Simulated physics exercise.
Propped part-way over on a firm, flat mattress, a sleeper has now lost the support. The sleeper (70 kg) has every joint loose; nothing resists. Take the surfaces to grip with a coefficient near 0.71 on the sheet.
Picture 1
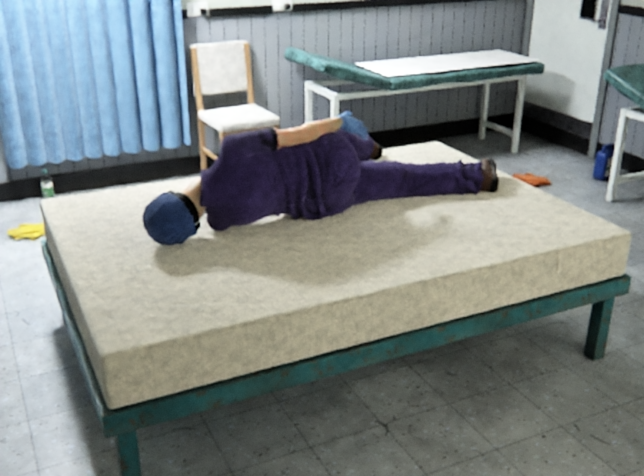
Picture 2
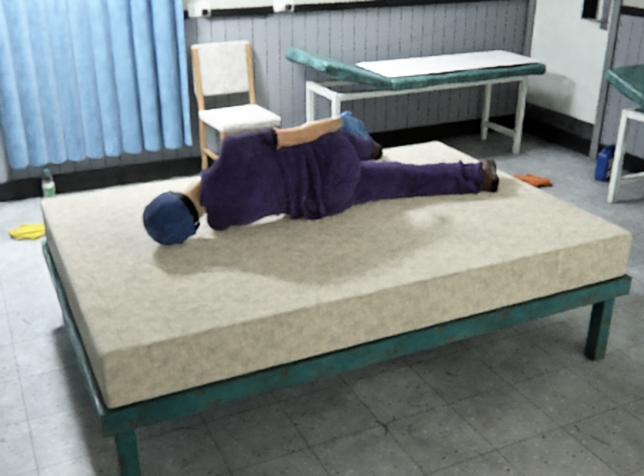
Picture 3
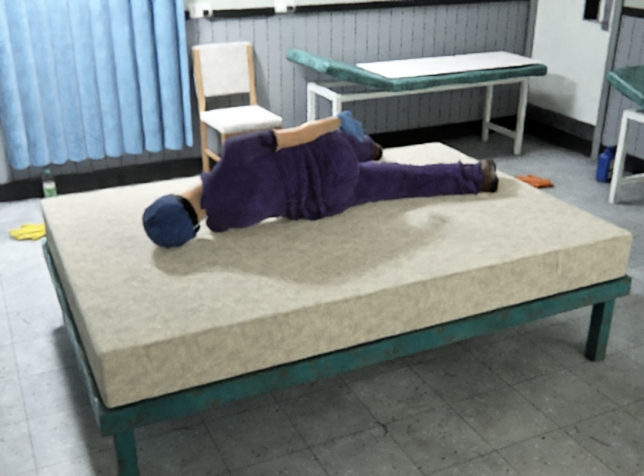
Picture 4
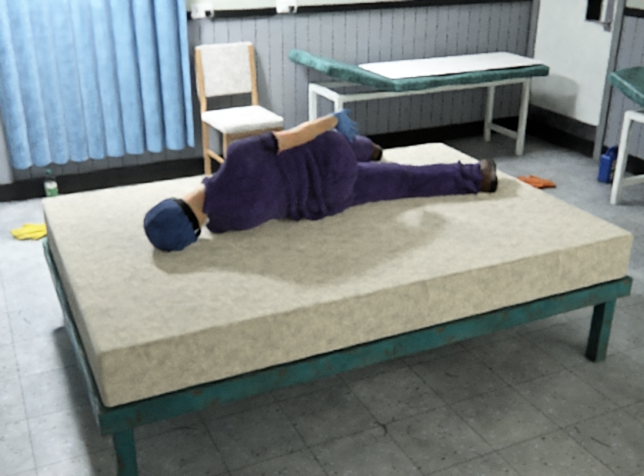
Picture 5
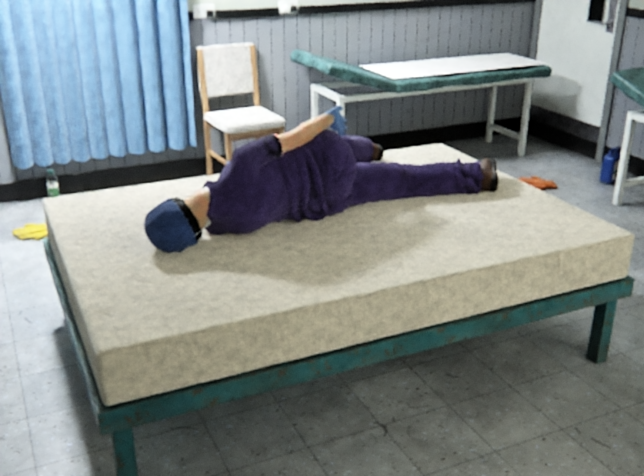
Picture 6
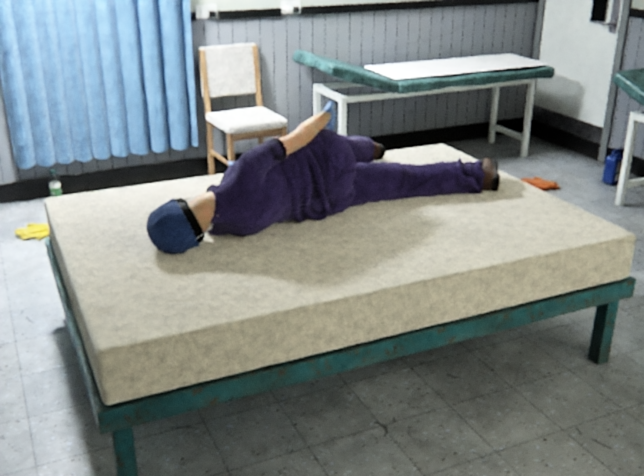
A person in purple clothes and a blue cap lay on their side on a big bare mattress, facing away, then rolled back slightly as the upper arm lifted a little off the hip.
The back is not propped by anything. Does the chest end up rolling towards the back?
Yes.
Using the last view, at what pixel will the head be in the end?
Around (209, 239).
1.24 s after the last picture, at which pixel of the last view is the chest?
Around (267, 224).
Then, 0.24 s after the last picture the chest is turned 40° from lying flat on the back, near (246, 207) in the last picture's view.
Then, 0.64 s after the last picture the chest is turned 15° from lying flat on the back, near (261, 219) in the last picture's view.
Then, 1.24 s after the last picture the chest is turned 0° from lying flat on the back, near (267, 224) in the last picture's view.
In the final state, chest sinks back.
